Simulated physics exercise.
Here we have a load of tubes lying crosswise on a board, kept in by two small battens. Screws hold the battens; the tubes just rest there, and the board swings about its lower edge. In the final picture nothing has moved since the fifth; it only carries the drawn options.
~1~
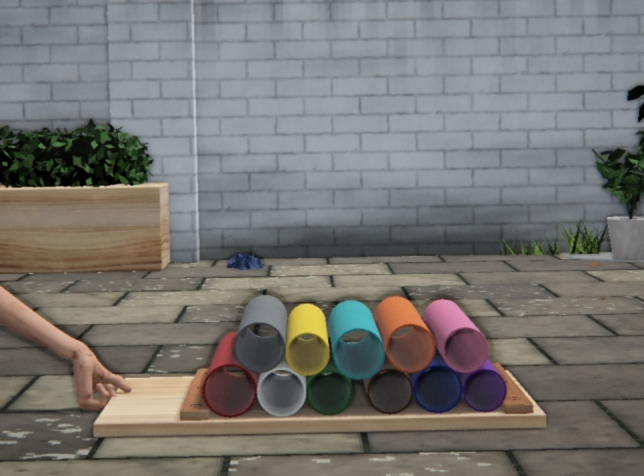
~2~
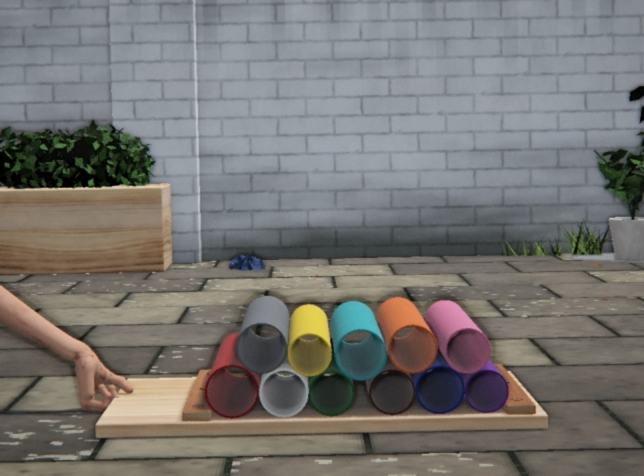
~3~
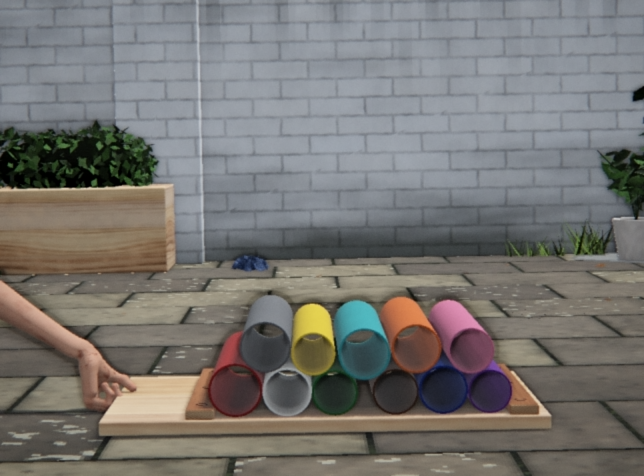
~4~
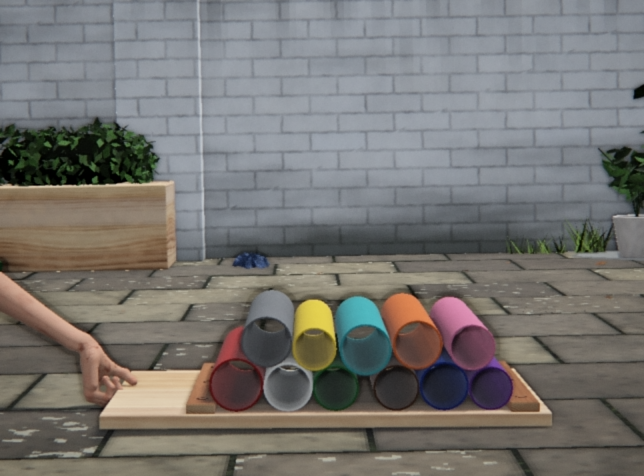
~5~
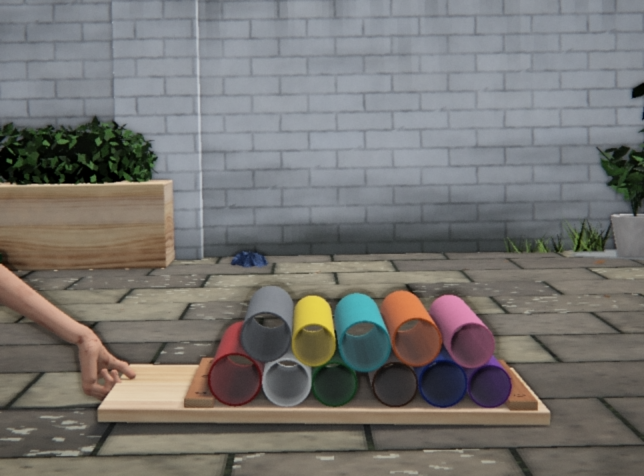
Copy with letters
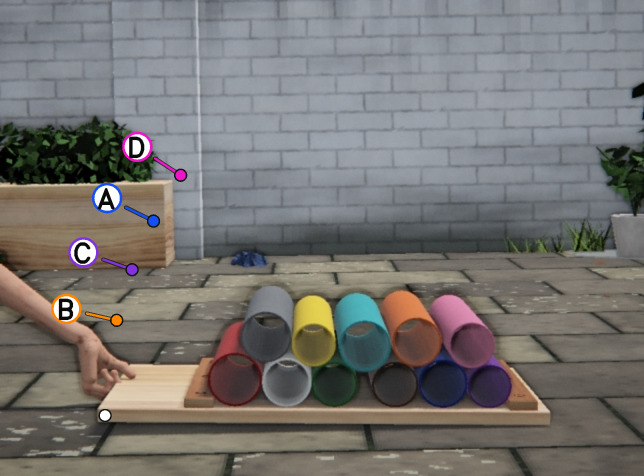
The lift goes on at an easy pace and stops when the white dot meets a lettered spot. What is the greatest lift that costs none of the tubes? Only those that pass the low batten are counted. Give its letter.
The last mark within the limit is B.
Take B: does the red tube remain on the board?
The red tube: Yes.
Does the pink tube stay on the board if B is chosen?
Yes.
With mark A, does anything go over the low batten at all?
At A: Yes.
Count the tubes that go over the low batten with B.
It comes to none.
On the marked copy, A at (153, 221); B at (116, 320); C at (132, 270); D at (180, 175); the white dot at (105, 415).
Following B. Soon after the start, board at 12°.
Later, board at 14°.
In the end, board at 14°, none over the low batten.
As for the rest, A eleven over the low batten; C three over the low batten (turquoise, pink, orange); D eleven over the low batten.
